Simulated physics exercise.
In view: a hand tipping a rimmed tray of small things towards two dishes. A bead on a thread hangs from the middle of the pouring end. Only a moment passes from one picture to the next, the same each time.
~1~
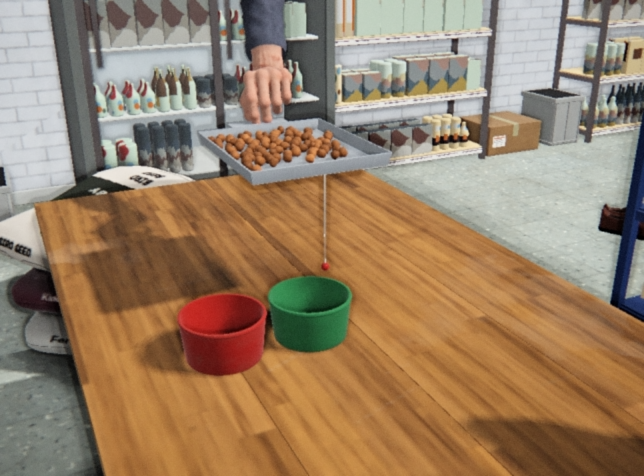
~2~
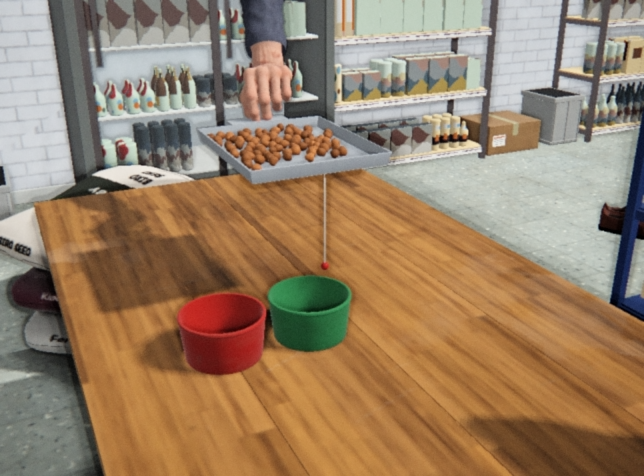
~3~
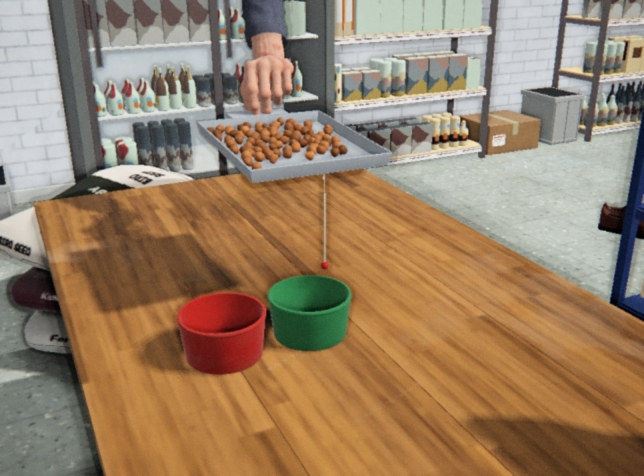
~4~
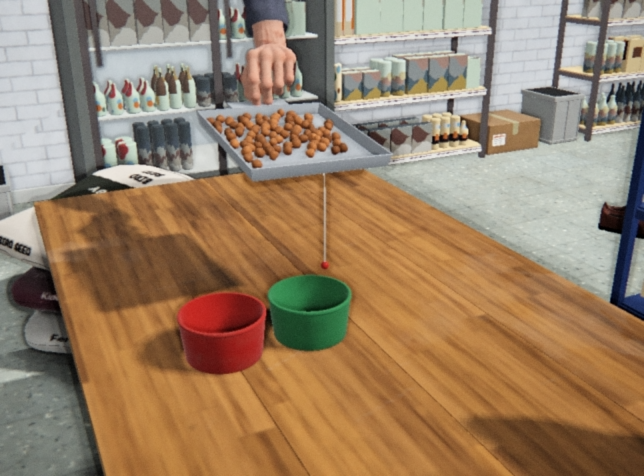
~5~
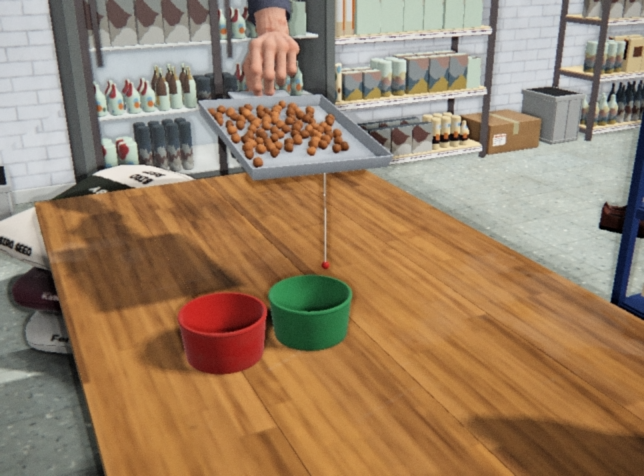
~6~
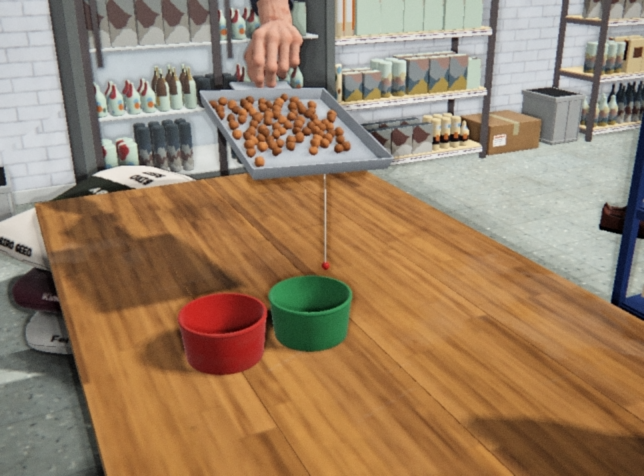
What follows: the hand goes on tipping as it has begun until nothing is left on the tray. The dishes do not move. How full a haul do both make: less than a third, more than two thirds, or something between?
They take less than a third between them.
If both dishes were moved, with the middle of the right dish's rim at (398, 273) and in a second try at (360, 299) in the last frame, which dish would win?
First the right dish, then the dish on the right.
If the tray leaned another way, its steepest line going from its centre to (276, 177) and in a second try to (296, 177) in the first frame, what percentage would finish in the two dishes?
The first gives 60 %, the second 70 %.
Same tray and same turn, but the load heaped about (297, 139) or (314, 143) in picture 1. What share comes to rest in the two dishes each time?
Near 20 % and 20 %.
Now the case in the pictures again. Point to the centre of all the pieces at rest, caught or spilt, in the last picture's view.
Around (398, 321).
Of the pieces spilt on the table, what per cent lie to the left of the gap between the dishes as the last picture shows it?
Near 0 %.
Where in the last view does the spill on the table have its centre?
Around (412, 325).
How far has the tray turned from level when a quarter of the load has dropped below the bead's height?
Near 110 degrees.
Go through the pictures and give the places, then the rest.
In the first frame, corners of the pouring end near (253, 171) and (388, 152), level; middle of the load near (285, 146), hazelnuts; left dish near (237, 350); right dish near (327, 328); bead on its thread near (325, 267).
In the second frame, corners of the pouring end near (253, 170) and (388, 152), level; middle of the load near (285, 144).
In the third frame, corners of the pouring end near (253, 169) and (388, 152), tipped barely, lowest at the right corner; middle of the load near (285, 140).
In the fourth frame, corners of the pouring end near (254, 168) and (389, 153), tipped a little, lowest at the right corner; middle of the load near (285, 135).
In the fifth frame, corners of the pouring end near (255, 167) and (390, 155), tipped a little, lowest at the right corner; middle of the load near (286, 129).
In the sixth frame, corners of the pouring end near (255, 167) and (390, 157), tipped clearly, lowest at the right corner; middle of the load near (288, 126); left dish near (237, 350); right dish near (328, 327).
Shortly afterwards, tray tipped steeply; the whole lot on the tray.
Next, tray tipped past a quarter turn; the bulk on the tray; only a few in the right dish; a little in the air.
Some moments later, tray tipped past a quarter turn; a little in the right dish; the bulk outside both.
In the end, tray tipped past a quarter turn; none at all in the left dish; a little in the right dish; the bulk outside both.
